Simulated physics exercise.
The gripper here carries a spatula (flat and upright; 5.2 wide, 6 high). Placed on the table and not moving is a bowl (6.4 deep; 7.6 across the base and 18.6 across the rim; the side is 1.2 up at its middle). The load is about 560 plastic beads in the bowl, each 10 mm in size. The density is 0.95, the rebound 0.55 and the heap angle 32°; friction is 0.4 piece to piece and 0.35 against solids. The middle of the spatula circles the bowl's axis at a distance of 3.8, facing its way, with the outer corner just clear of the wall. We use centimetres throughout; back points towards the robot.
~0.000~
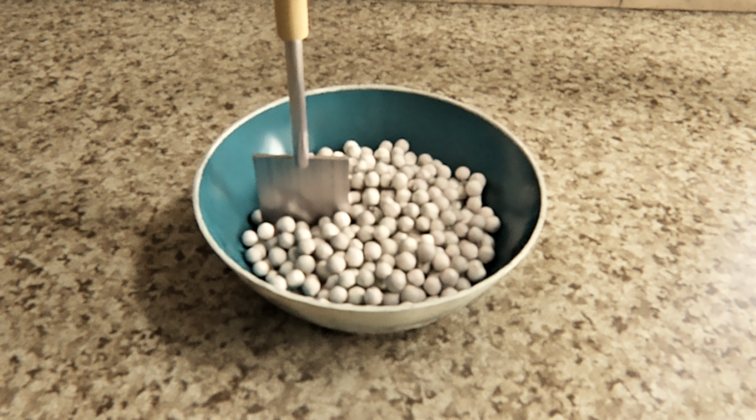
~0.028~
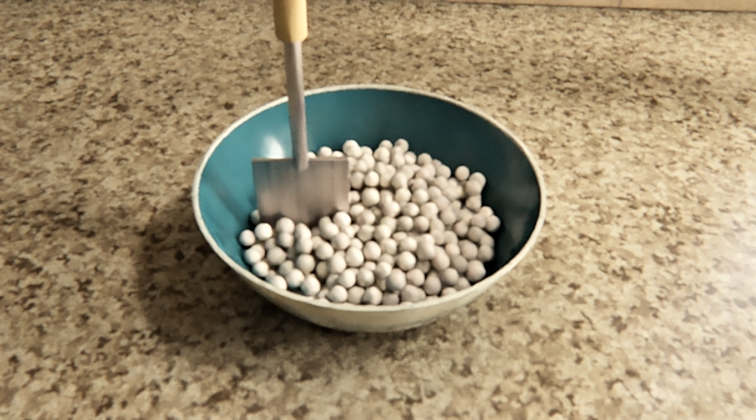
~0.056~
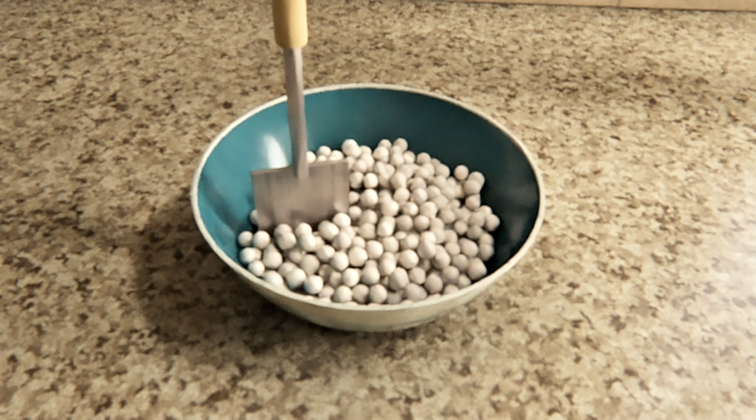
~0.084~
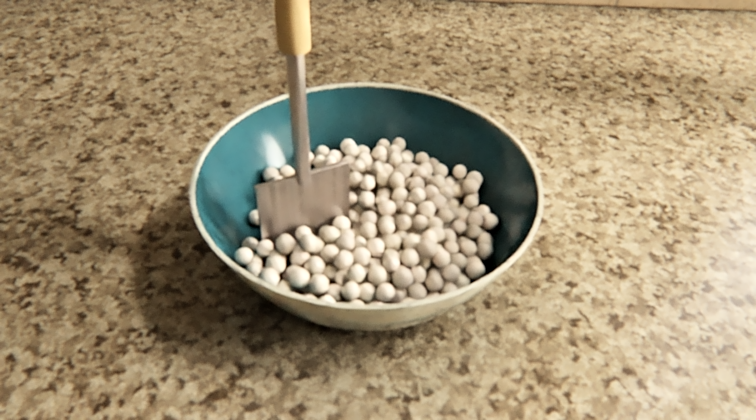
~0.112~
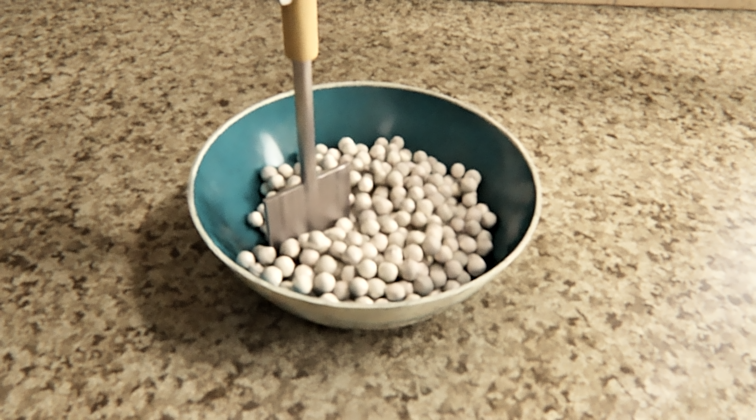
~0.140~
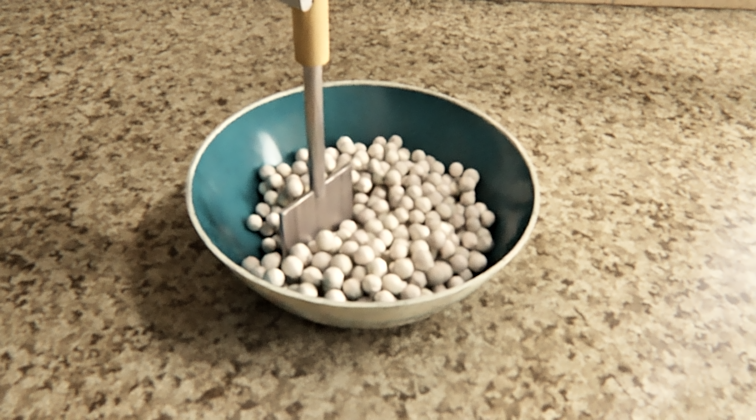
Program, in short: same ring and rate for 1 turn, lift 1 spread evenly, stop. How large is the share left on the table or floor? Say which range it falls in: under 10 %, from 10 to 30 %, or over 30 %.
It falls under 10 %.
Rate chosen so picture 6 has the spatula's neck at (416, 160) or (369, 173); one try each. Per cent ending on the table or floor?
Around 35 and 20 per cent respectively.
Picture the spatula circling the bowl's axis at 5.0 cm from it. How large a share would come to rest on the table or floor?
It would be near 5 per cent.
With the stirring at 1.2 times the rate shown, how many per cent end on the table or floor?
Close to 5 in a hundred.
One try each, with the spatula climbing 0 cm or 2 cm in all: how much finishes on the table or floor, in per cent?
Estimates: 5 % and 5 %.
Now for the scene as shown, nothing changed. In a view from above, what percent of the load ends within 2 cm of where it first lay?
About 10 %.
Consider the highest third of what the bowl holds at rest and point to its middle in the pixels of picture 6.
I'd put it at about (295, 233).
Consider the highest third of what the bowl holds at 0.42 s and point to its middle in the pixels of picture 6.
Around (452, 167).
After 0.42 s, 172° round, highest piece 8 above the table; 556 in the bowl, 1 on the table or floor, 2 in flight or on the tool.
After 0.69 s, 291° round, highest piece 8 above the table; 541 in the bowl, 16 on the table or floor, 2 in flight or on the tool.
After 1.03 s, 0° round, highest piece 6 above the table; 536 in the bowl, 23 on the table or floor.
After 1.73 s, 0° round, highest piece 6 above the table; 536 in the bowl, 23 on the table or floor.
At rest, 536 in the bowl, 23 on the table or floor. That is 4 % on the table or floor.
